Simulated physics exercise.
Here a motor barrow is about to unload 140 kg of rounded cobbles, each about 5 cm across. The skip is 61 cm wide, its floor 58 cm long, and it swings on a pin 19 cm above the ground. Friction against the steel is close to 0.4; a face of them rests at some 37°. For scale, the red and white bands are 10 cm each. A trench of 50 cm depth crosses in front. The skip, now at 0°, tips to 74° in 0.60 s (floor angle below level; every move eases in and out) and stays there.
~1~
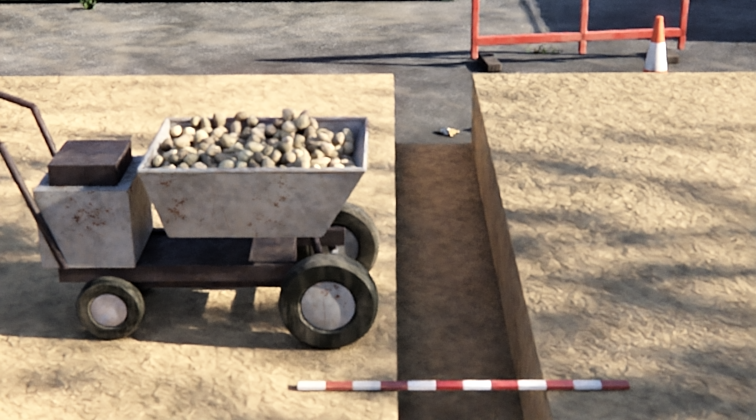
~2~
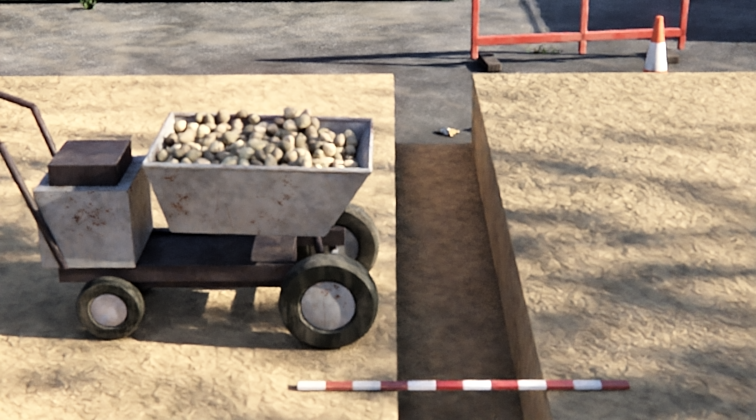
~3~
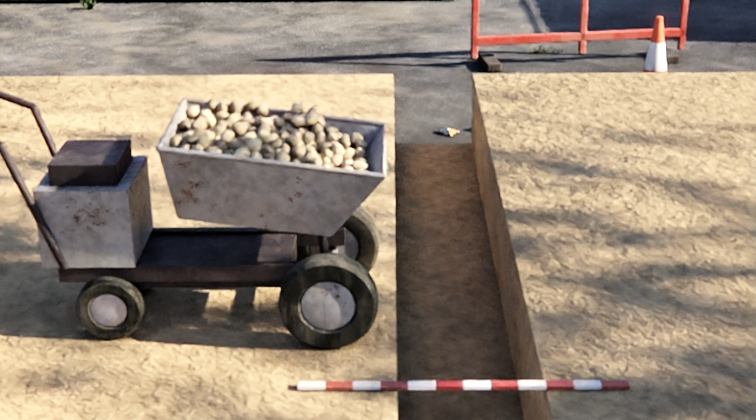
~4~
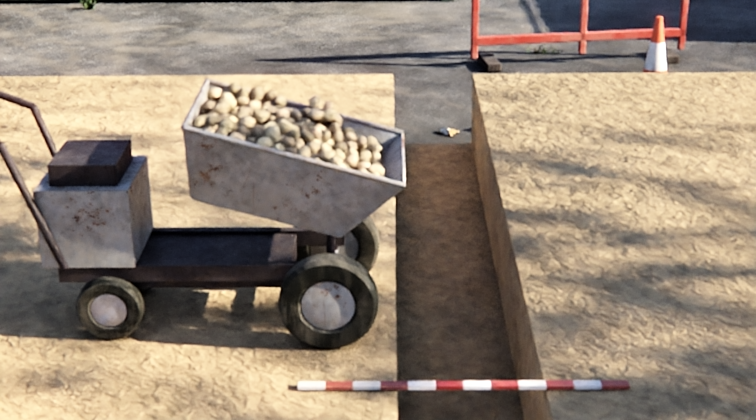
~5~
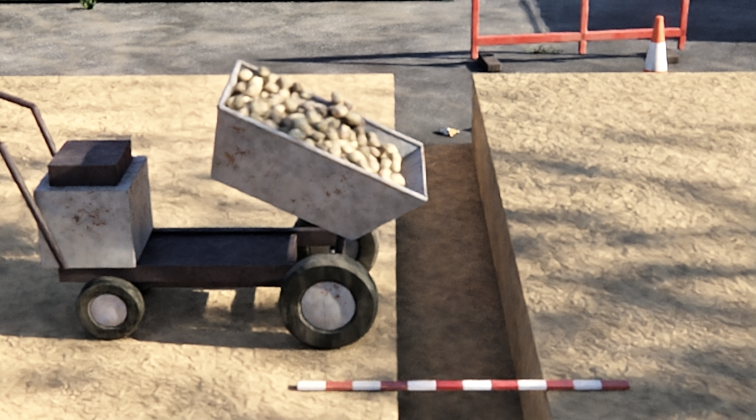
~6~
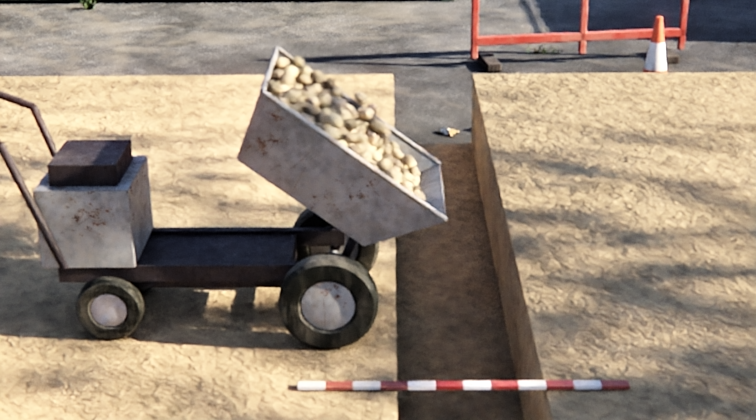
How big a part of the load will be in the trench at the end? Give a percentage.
About 46 per cent.
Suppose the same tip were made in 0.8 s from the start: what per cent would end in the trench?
Then about 60 per cent.
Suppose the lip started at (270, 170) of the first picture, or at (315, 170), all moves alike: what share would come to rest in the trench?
About 100 and 85 per cent.
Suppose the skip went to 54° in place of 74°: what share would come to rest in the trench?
Then about 25 per cent.
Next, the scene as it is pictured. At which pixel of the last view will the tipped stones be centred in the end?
Around (549, 307).
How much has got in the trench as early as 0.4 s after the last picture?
Some 20 per cent.
Then, 0.1 s after the last picture the floor is at 62°, 100 % in the skip; the foremost stones are at (463, 241).
Then, 0.4 s after the last picture the floor is at 74°, 57 % in the skip, 18 % in the trench, 25 % past the trench; the foremost stones are at (577, 295).
Then, 0.7 s after the last picture the floor is at 74°, 14 % in the skip, 31 % in the trench, 55 % past the trench; the foremost stones are past the picture's edge.
Then, 2.7 s after the last picture the floor is at 74°, 0 % in the skip, 46 % in the trench, 54 % past the trench; the foremost stones are past the picture's edge.
